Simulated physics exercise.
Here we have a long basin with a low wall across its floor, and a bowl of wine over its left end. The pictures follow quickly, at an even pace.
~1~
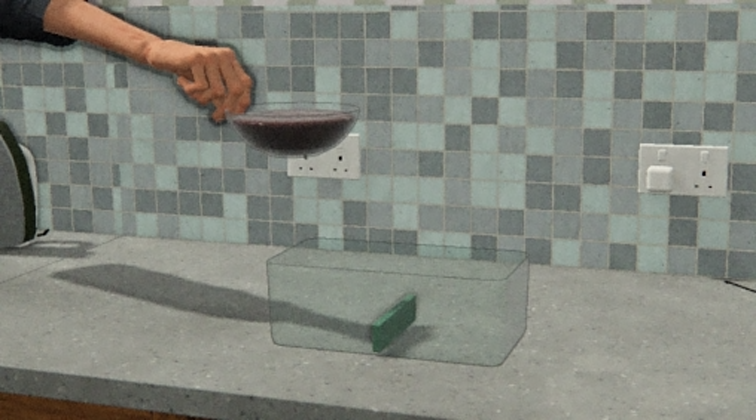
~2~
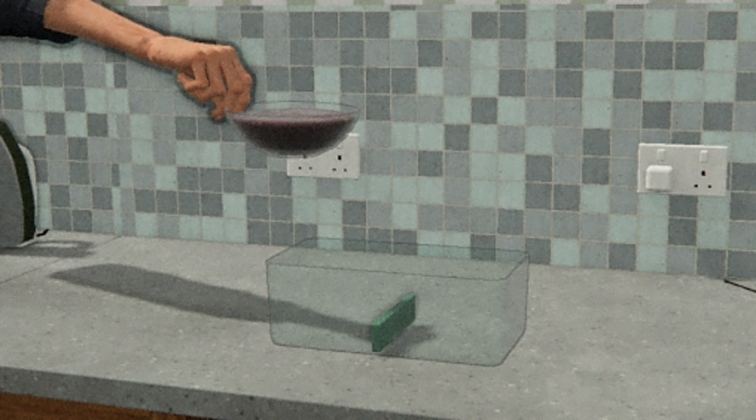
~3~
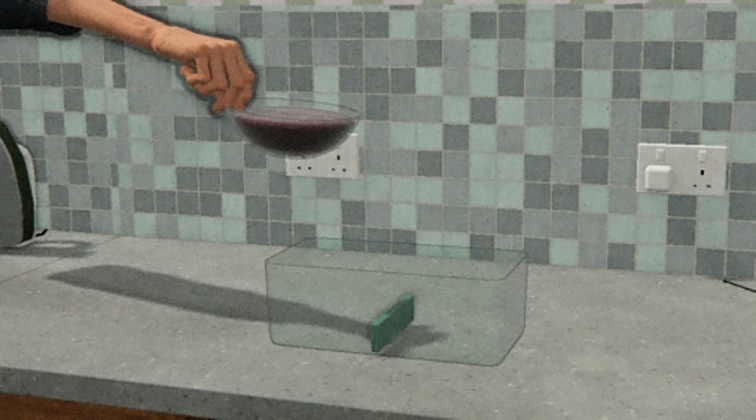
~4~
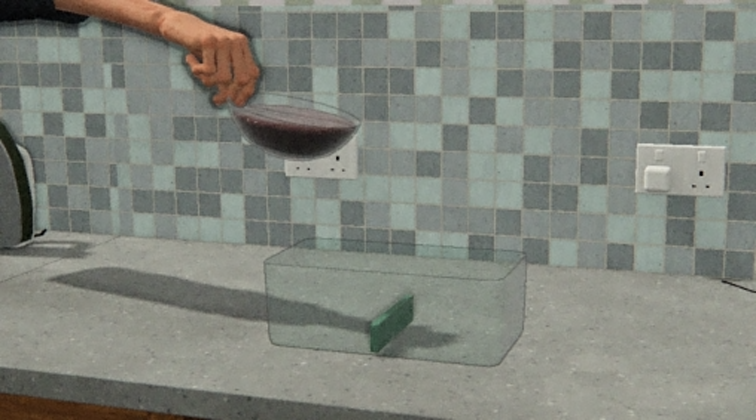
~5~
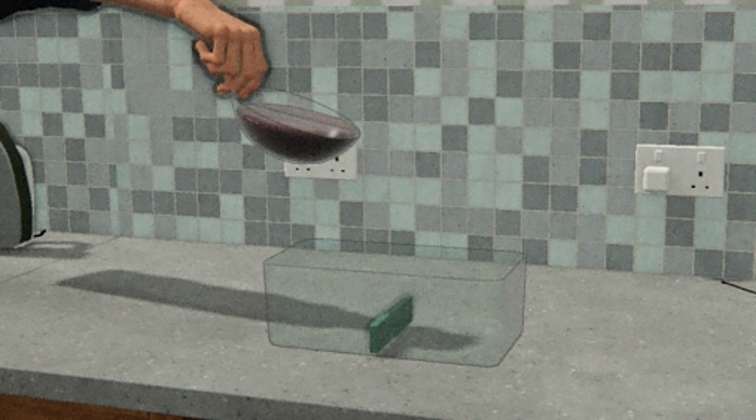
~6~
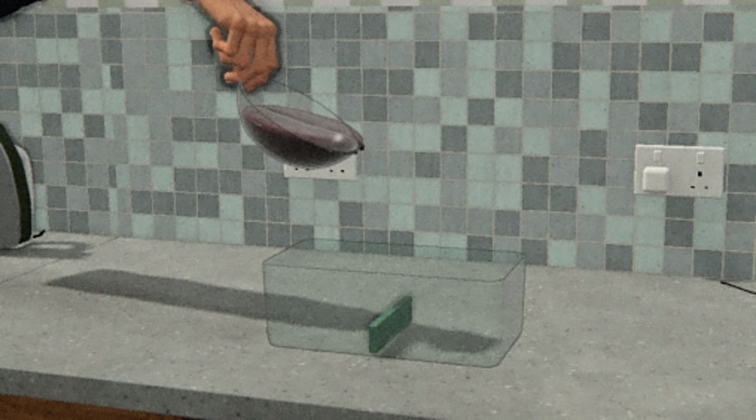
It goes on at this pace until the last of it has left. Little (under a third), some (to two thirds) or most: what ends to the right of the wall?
In the end between a third and two thirds is right of the wall.
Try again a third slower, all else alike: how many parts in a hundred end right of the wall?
Near 60 %.
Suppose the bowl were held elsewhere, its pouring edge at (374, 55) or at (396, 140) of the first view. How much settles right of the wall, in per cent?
About 65 and 70 per cent.
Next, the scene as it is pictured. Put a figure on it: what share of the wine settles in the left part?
Near 45 %.
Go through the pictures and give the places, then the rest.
Tilt 0°; pouring edge (356, 112); surface from (238, 115) to (354, 118); the long basin's rim runs from (287, 251) to (519, 267); the wall's top is at (395, 310), in the first frame.
Tilt 2°; pouring edge (356, 114); surface from (238, 113) to (354, 118), in the second frame.
Tilt 6°; pouring edge (356, 119); surface from (238, 110) to (354, 121), in the third frame.
Tilt 13°; pouring edge (356, 128); surface from (240, 107) to (354, 126), in the fourth frame.
Tilt 22°; pouring edge (355, 140); surface from (243, 104) to (351, 130); 1 per cent is over the edge, in the fifth frame.
Tilt 33°; pouring edge (353, 153); surface from (249, 106) to (339, 133); 7 per cent is over the edge, in the sixth frame.
A moment on, the bowl is tipped on its side and 4 per cent is still to pour, 14 is left of the wall and 32 right of it.
Next, the bowl is tipped on its side and 0 per cent is still to pour, 41 is left of the wall and 47 right of it.
Then the bowl is tipped on its side and 0 per cent is still to pour, 41 is left of the wall and 44 right of it.
Later the bowl is tipped on its side and 0 per cent is still to pour, 45 is left of the wall and 48 right of it.
In the end 46 per cent lies left of the wall, 47 right of it and 7 outside.
